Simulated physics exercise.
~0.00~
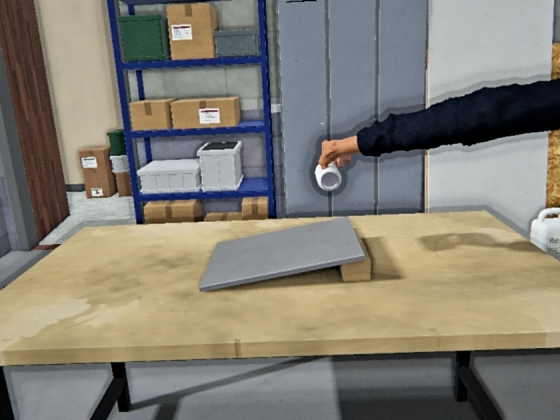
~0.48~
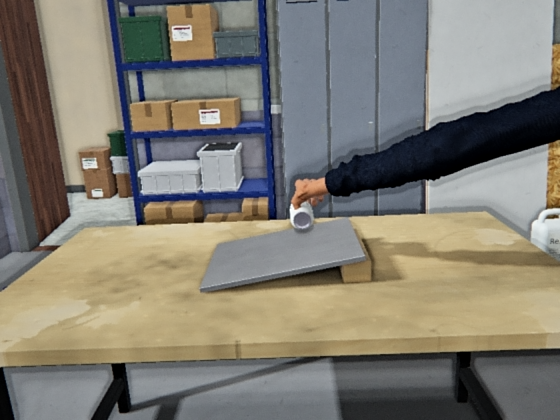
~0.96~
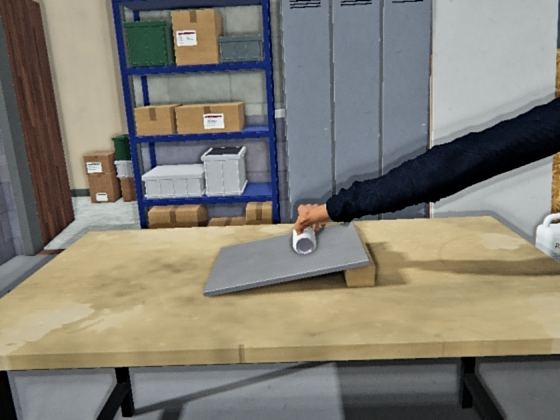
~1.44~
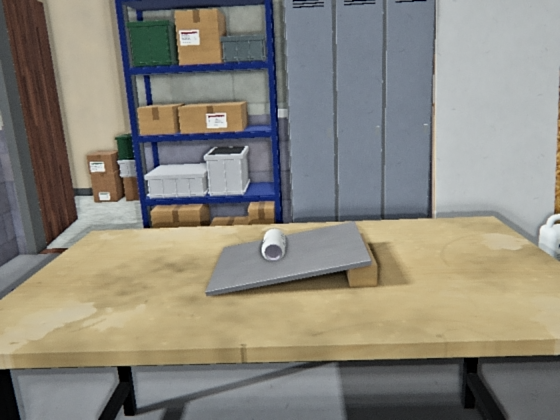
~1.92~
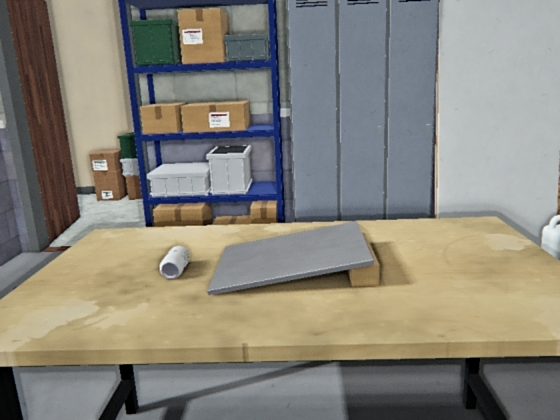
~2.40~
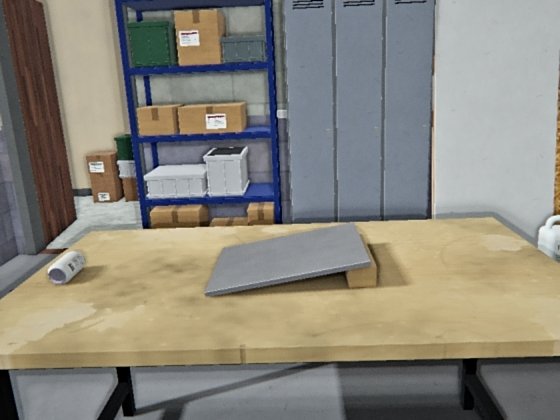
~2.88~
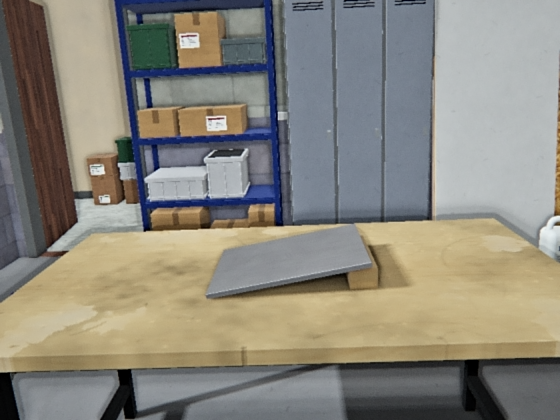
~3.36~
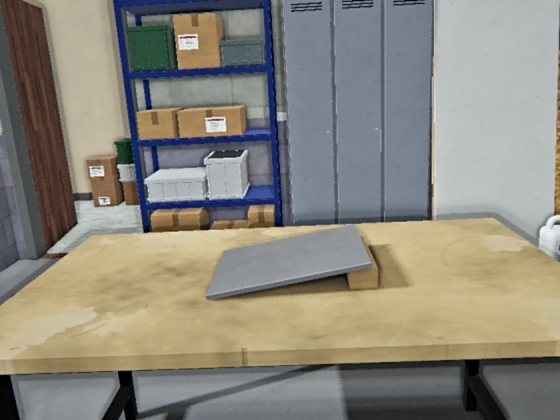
A hand set a white can on its side on a gray board propped up by a block and let go, and the can rolled down to the left and across the wooden table until it was out of sight, leaving the board in place.
